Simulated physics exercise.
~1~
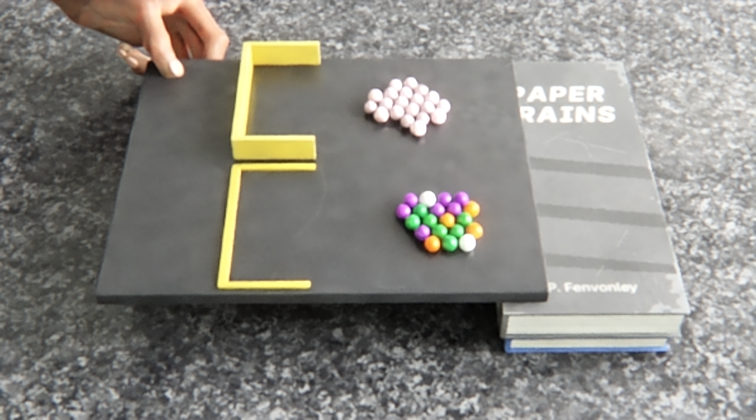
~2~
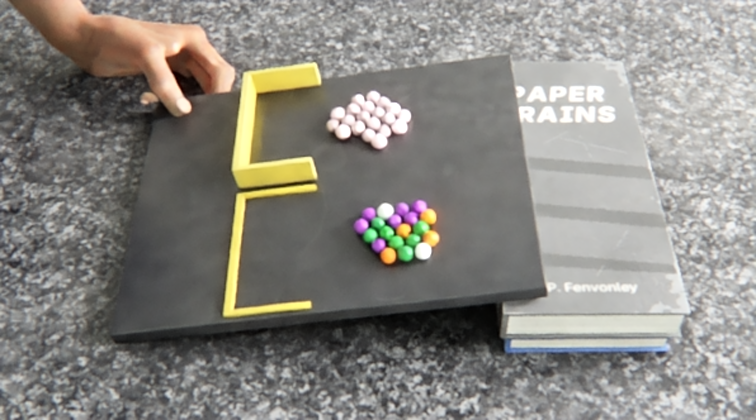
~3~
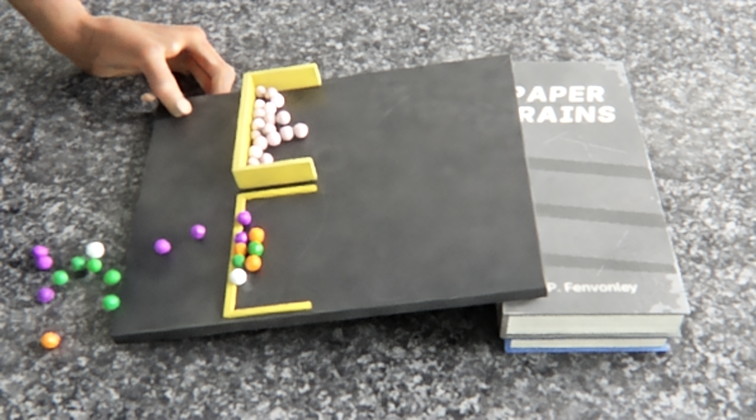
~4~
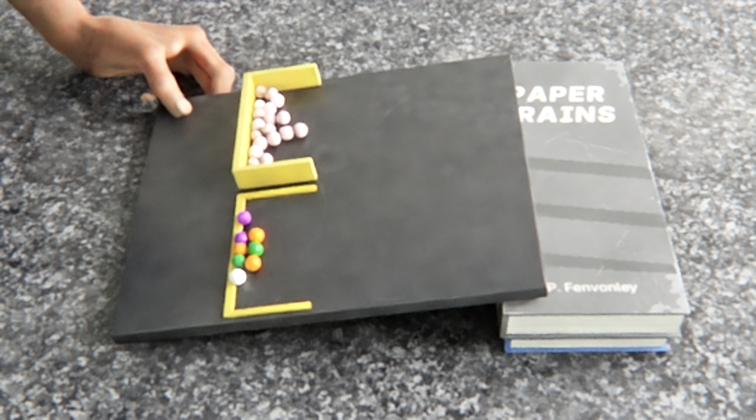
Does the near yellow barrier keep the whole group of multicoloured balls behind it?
No, many of the multicoloured balls get over the low near barrier and leave the board, though a few stay behind it. The pink balls pile up behind the taller far barrier.
On a counter, a hand tilts a board; pink balls stop, many multicoloured ones roll off.
